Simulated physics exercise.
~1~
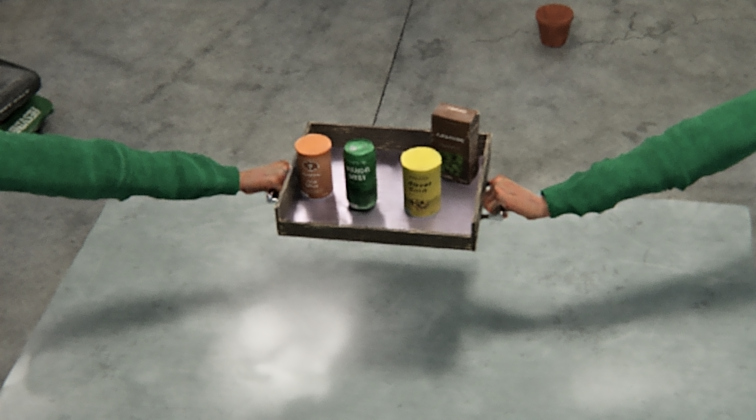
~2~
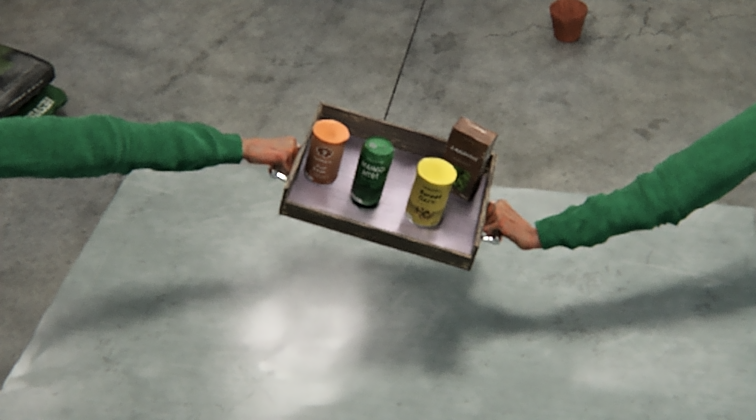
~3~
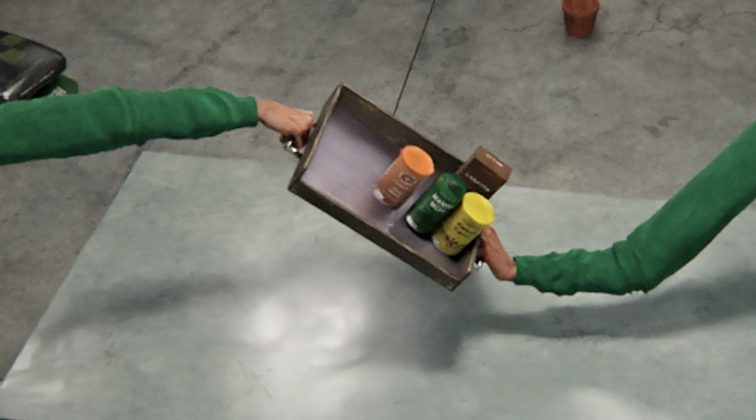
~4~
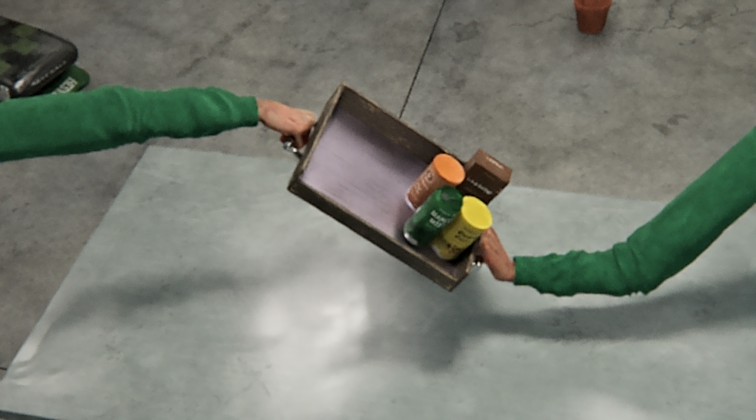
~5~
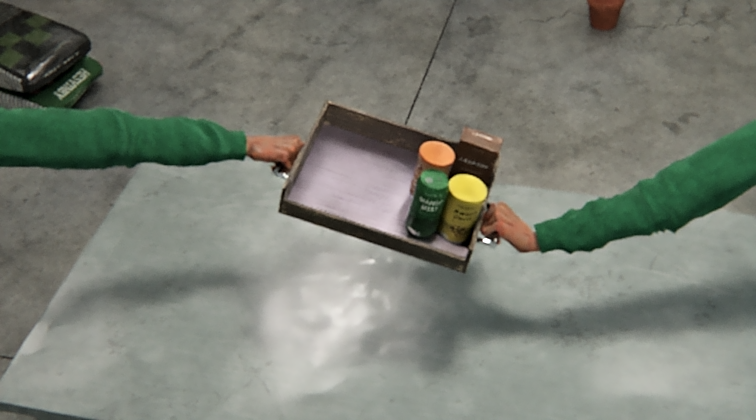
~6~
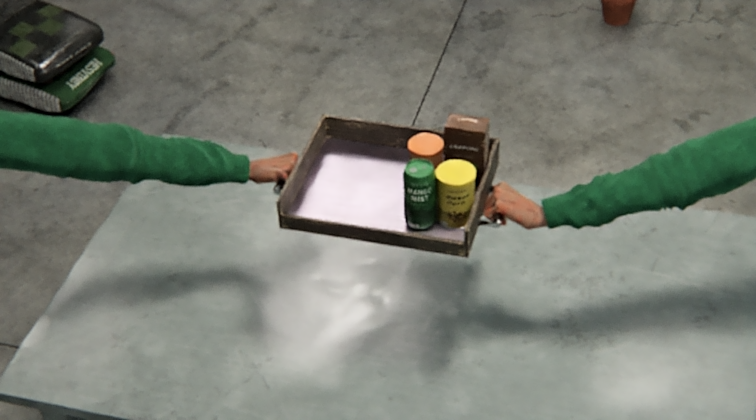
Two hands tip a crate right, sliding three tins toward a carton, then level it.
